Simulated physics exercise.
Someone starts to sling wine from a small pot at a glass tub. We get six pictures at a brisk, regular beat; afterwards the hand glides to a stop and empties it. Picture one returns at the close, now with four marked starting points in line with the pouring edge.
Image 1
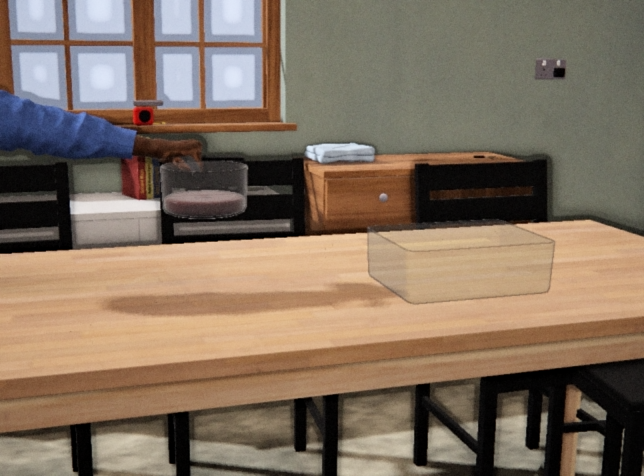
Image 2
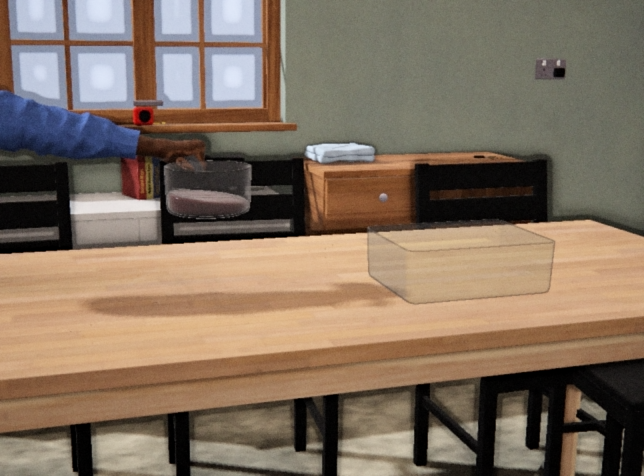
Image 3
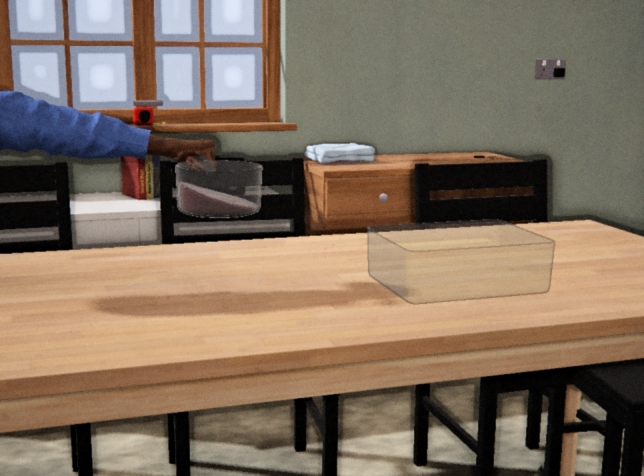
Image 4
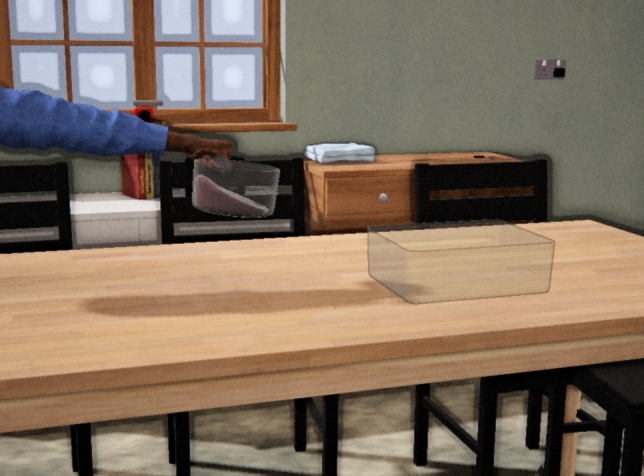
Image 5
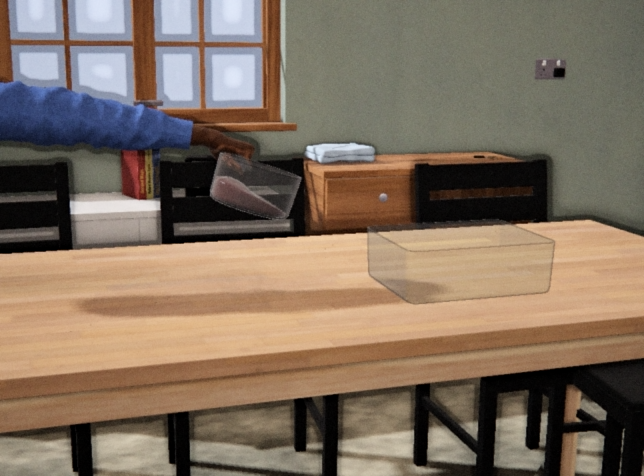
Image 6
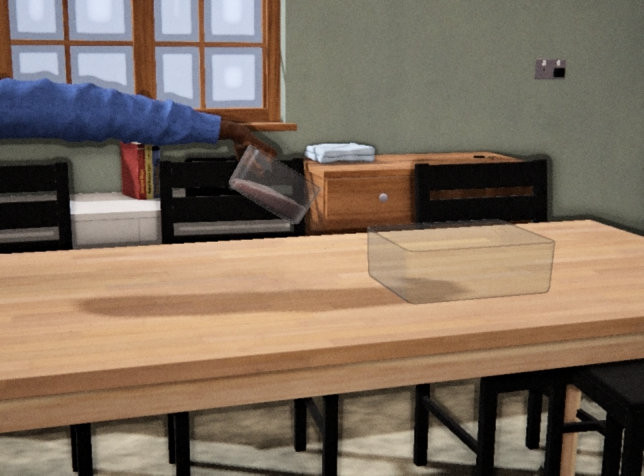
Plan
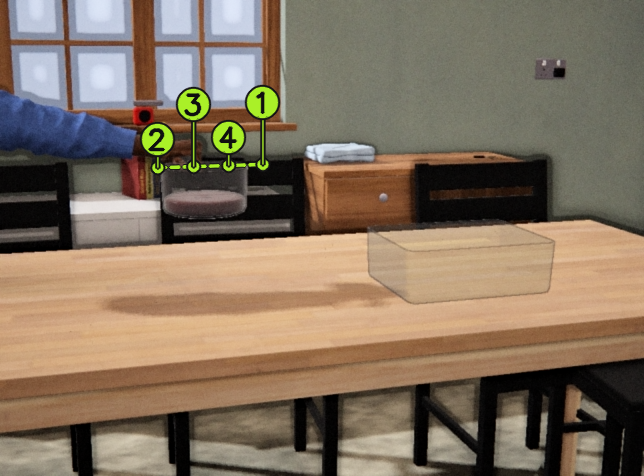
A dark hand in a blue sleeve holds a small clear pot of dull reddish liquid above the left of a pale wooden table, seen from slightly above in a green-walled room. An empty-looking glass tub stands right of centre, with black chairs, a wooden cabinet and a window behind. The hand carries the pot rightward, first upright, then tilting it increasingly toward the right, while the camera stays still.
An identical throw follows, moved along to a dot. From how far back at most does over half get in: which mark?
Place 1.
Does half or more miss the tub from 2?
Yes, it does.
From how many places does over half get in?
One of the four.
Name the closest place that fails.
That would be 4.
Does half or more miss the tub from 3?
Yes, it does.
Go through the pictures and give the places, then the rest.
Upright, lip at (245, 165); tub from (405, 304) to (548, 292); nothing has left yet.
Upright, lip at (248, 164); nothing has left yet.
Upright, lip at (259, 165); nothing has left yet.
Tipped about 7°, lip at (277, 168); nothing has left yet.
Tipped about 18°, lip at (298, 176); nothing has left yet.
Tipped about 32°, lip at (318, 187); nothing has left yet.
On the marked copy, 1 at (262, 164); 2 at (157, 167); 3 at (193, 166); 4 at (228, 165).
Choosing 1, about 68 % lands in the tub, 23 % falls short and 9 % goes beside or beyond.
Choosing 2, about 0 % lands in the tub, 99 % falls short.
Choosing 3, about 4 % lands in the tub, 94 % falls short.
Choosing 4, about 32 % lands in the tub, 64 % falls short and 4 % goes beside or beyond.
